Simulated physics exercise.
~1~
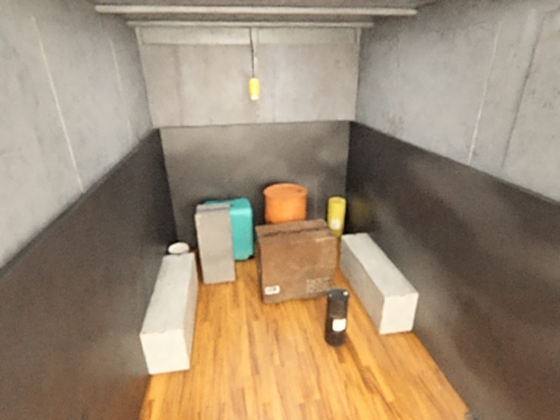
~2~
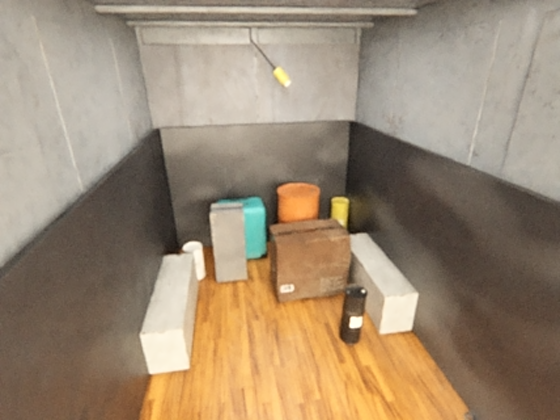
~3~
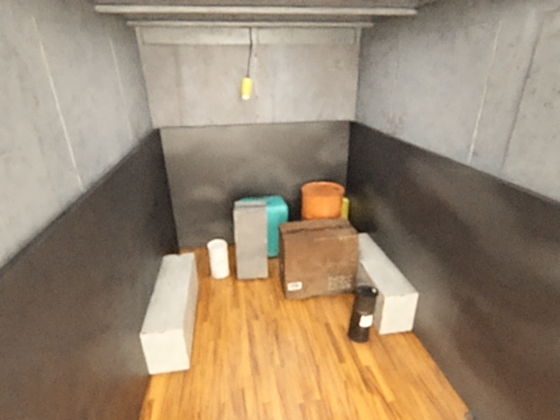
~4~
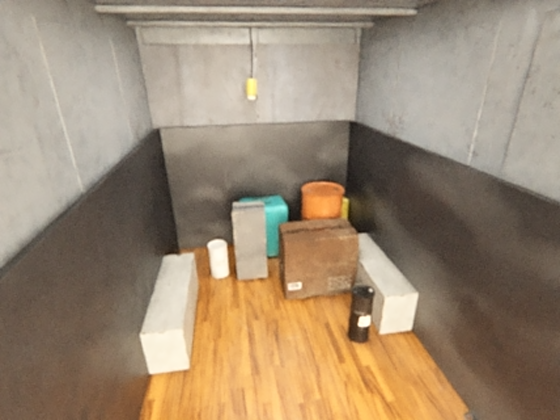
The video shows a van's load bay holding drums, canisters, a case and boxes as a hanging yellow lamp swings right. Most items slide right across the wooden floor while the yellow canister keeps its place, and everything ends upright and still as the lamp settles.
